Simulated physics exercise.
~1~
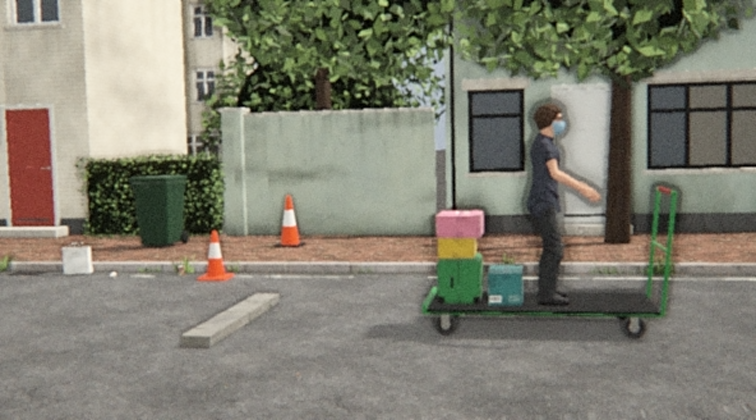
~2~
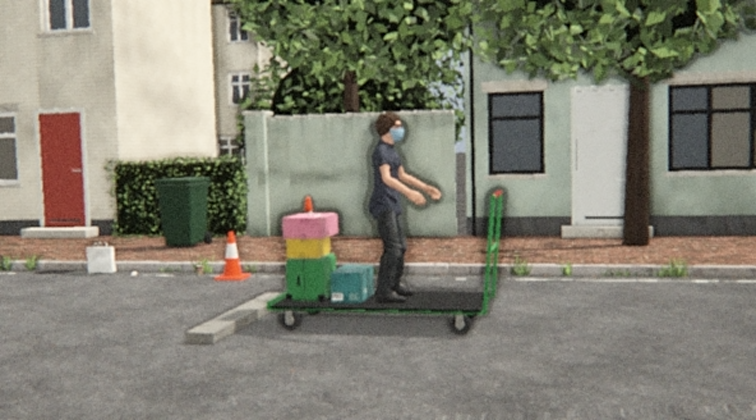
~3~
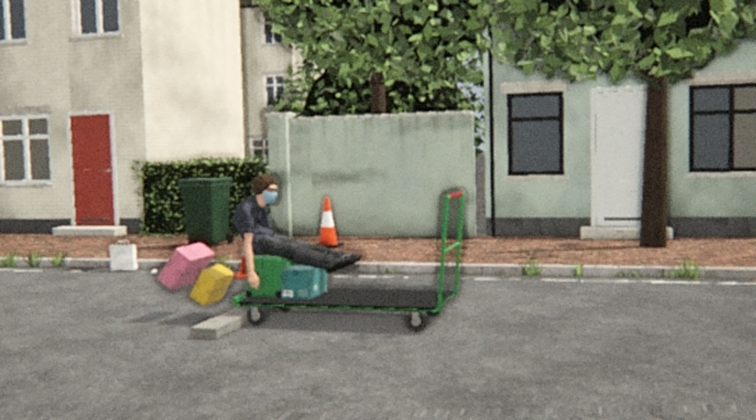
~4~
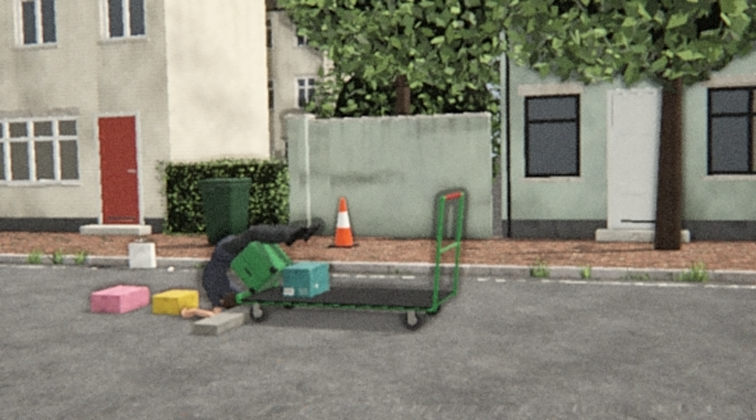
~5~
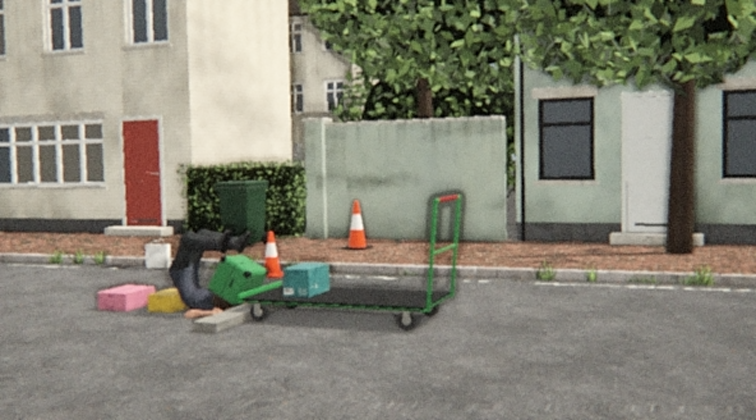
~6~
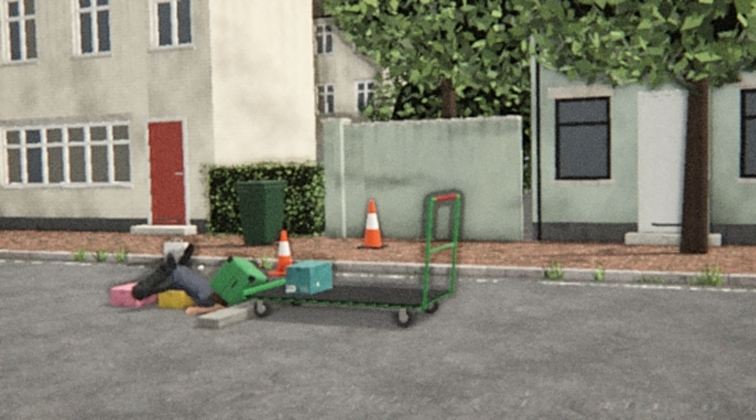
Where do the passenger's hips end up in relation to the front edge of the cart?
The passenger's hips end up beyond the front edge, with the person lying on the road to the left of the cart among the fallen boxes.
The video shows a masked person standing on a flat cart that rolls left along a street and stops against a kerb piece, throwing the person and the pink, yellow and green boxes over the front, while the teal box stays on the deck.
